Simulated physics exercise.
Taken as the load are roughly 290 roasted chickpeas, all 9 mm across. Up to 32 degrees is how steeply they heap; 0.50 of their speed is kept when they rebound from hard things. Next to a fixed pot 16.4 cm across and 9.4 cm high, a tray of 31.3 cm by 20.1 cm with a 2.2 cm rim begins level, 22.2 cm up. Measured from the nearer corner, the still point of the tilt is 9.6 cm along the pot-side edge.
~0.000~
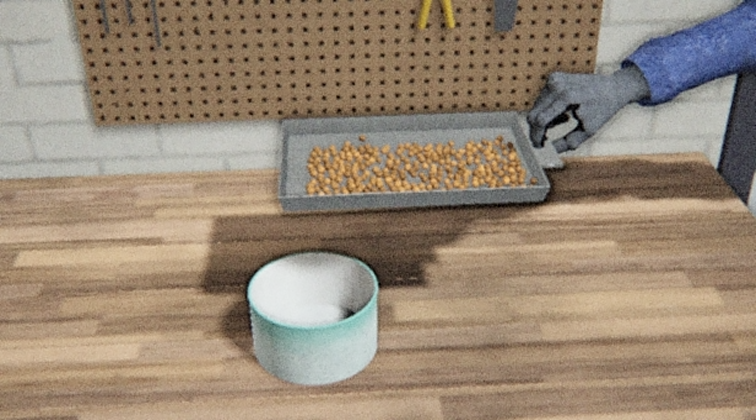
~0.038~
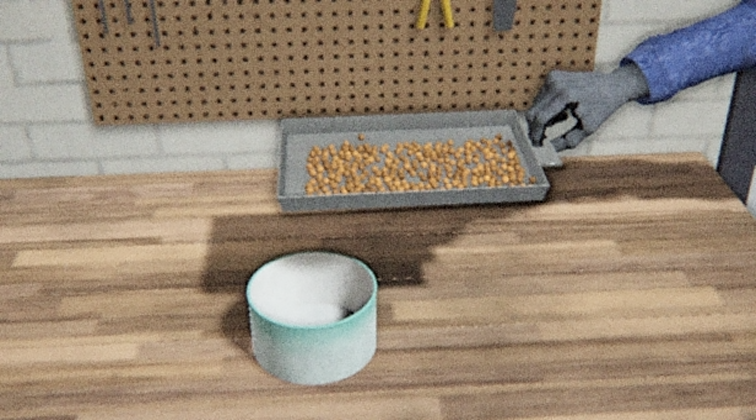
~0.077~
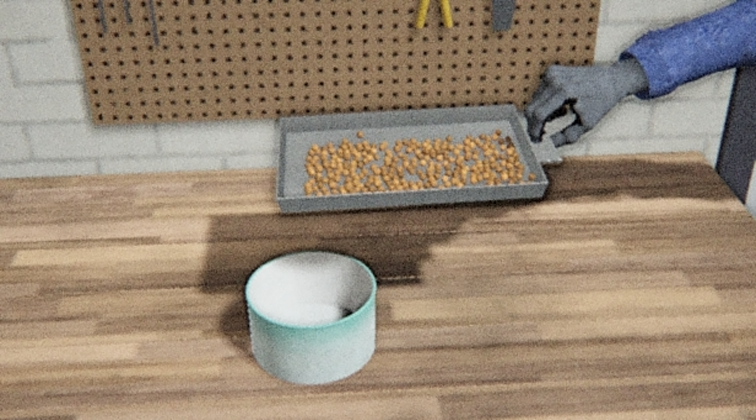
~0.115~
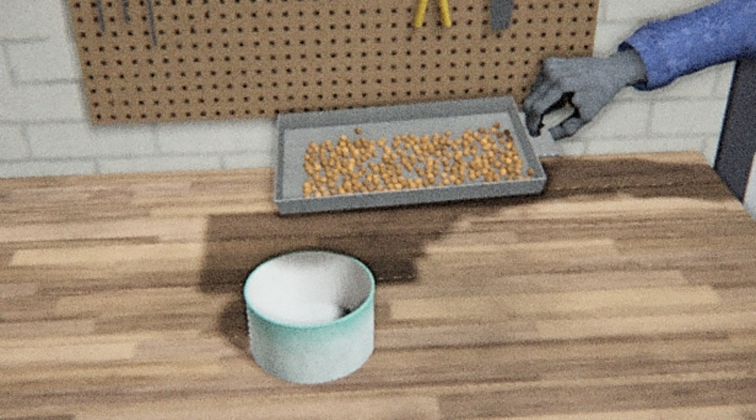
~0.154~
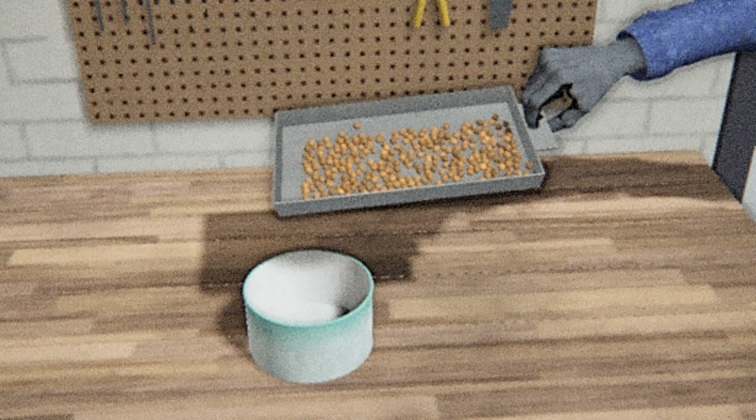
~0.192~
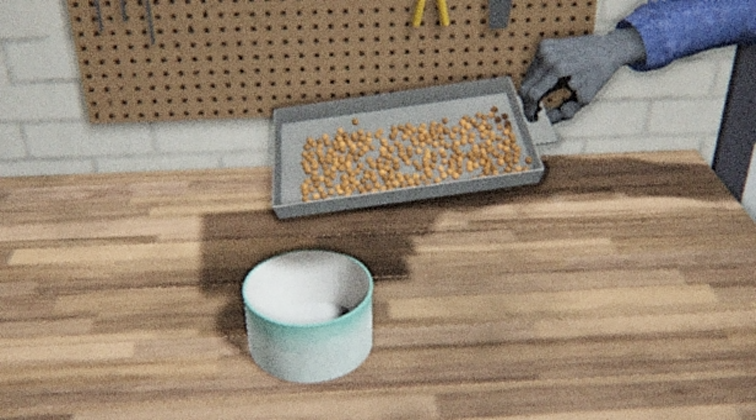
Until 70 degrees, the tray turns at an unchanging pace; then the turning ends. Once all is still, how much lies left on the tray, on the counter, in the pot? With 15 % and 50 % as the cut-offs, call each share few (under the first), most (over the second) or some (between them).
My estimate: Tray: Most, counter: Few, pot: Few.
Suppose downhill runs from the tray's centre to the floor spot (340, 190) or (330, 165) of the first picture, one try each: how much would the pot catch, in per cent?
Near 10 and 0 per cent, in that order.
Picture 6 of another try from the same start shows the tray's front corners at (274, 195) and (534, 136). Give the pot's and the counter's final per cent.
The pot gets 0 and the counter 30.
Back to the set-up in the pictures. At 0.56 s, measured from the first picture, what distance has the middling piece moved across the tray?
Displacement on the tray: Roughly 5 cm.
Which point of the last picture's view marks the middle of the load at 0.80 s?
Approximately (364, 167) in the last picture.
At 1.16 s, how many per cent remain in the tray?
About 100 per cent.
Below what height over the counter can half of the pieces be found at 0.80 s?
Around 26 cm up.
Then, at 0.56 s, tilt 40 degrees; the tray holds 100 %, the pot 0 %.
After 0.80 s, tilt 59 degrees; the tray holds 100 %, the pot 0 %.
After 1.16 s, tilt 70 degrees; the tray holds 100 %, the pot 0 %.
By 1.7 s all is still; tray 100 %, counter 0 %, pot 0 %.
